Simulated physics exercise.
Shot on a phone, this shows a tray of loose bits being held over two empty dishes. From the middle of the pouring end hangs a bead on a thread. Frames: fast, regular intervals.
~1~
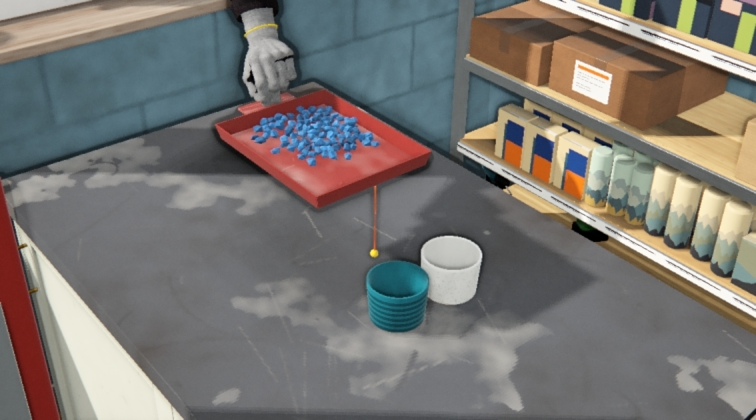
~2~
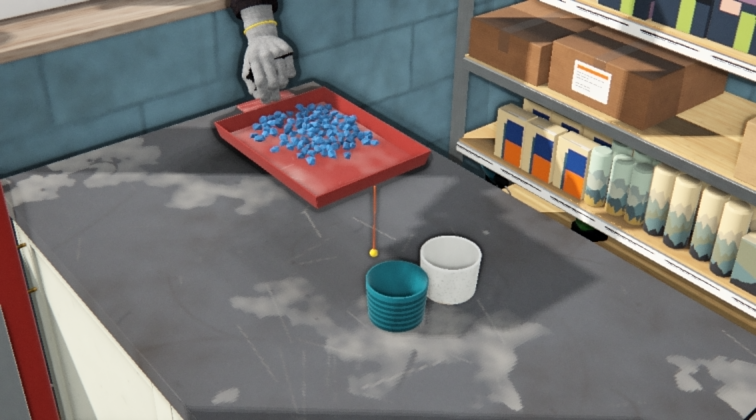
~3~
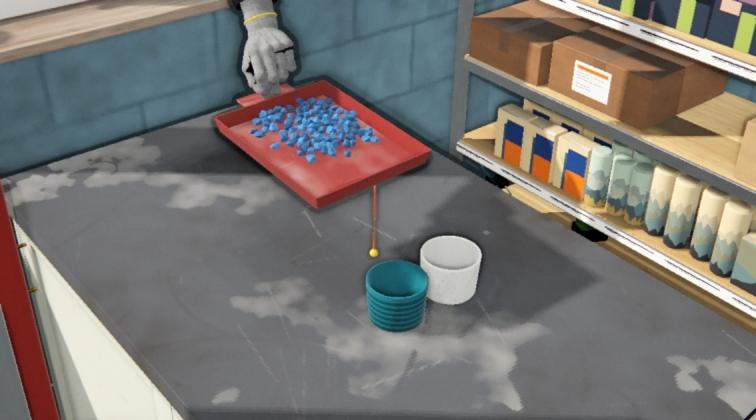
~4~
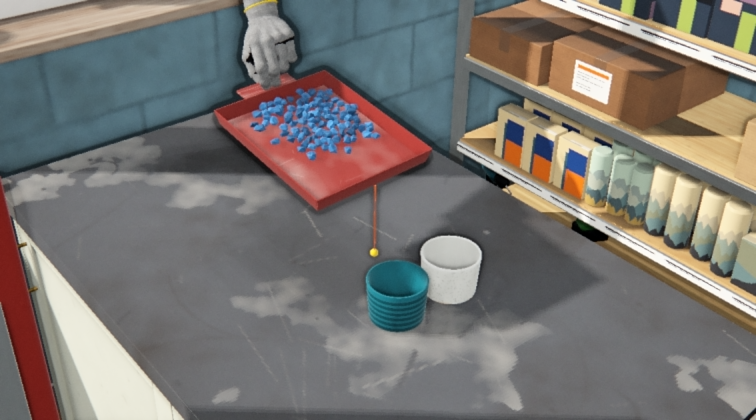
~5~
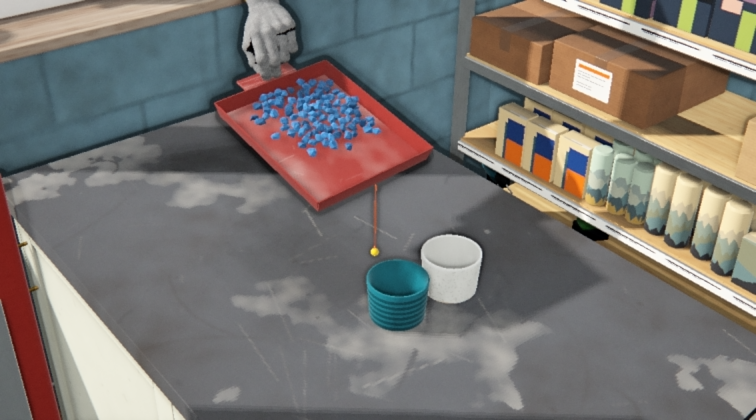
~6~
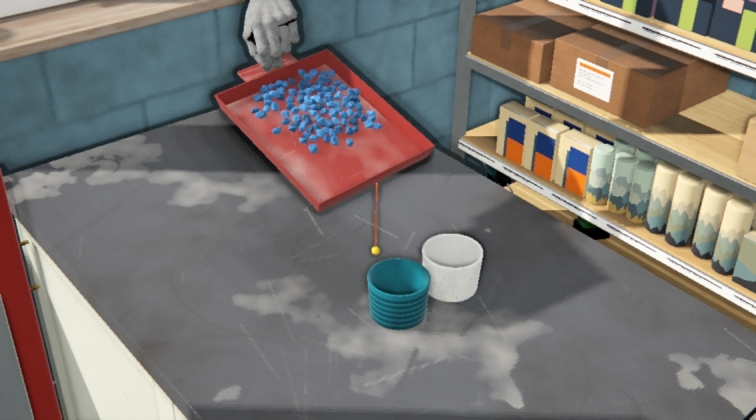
A gloved hand gradually raises the back of a red tray holding small blue pieces.
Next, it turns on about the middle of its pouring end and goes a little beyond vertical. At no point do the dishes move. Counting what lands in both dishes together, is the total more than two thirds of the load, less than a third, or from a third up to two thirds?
The total is less than a third of the load.
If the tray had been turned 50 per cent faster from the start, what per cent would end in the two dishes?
About 0 %.
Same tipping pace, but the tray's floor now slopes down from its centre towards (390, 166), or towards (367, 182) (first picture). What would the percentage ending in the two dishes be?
It comes to about 40 per cent the first time and about 60 per cent the second.
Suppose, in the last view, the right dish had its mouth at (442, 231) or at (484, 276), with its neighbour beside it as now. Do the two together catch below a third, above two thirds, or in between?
The two tries come out as less than a third and under a third in turn.
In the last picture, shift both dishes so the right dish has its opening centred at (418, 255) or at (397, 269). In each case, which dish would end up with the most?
Try one: The leftmost one; try two: The leftmost one.
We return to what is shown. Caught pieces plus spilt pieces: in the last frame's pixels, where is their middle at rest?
Roughly at pixel (343, 338).
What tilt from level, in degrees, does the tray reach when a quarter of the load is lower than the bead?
70°.
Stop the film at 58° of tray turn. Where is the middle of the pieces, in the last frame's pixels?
The load's middle is around (339, 184).
Shortly afterwards, tray tipped steeply; all but a few on the tray; a little in the air.
Next, tray tipped right over; near half on the tray; a little in the left dish; near a third outside both; only a few in the air.
Some moments later, tray tipped past a quarter turn; a little in the left dish; all but a few outside both.
In the end, tray tipped past a quarter turn; a little in the left dish; none at all in the right dish; all but a few outside both.
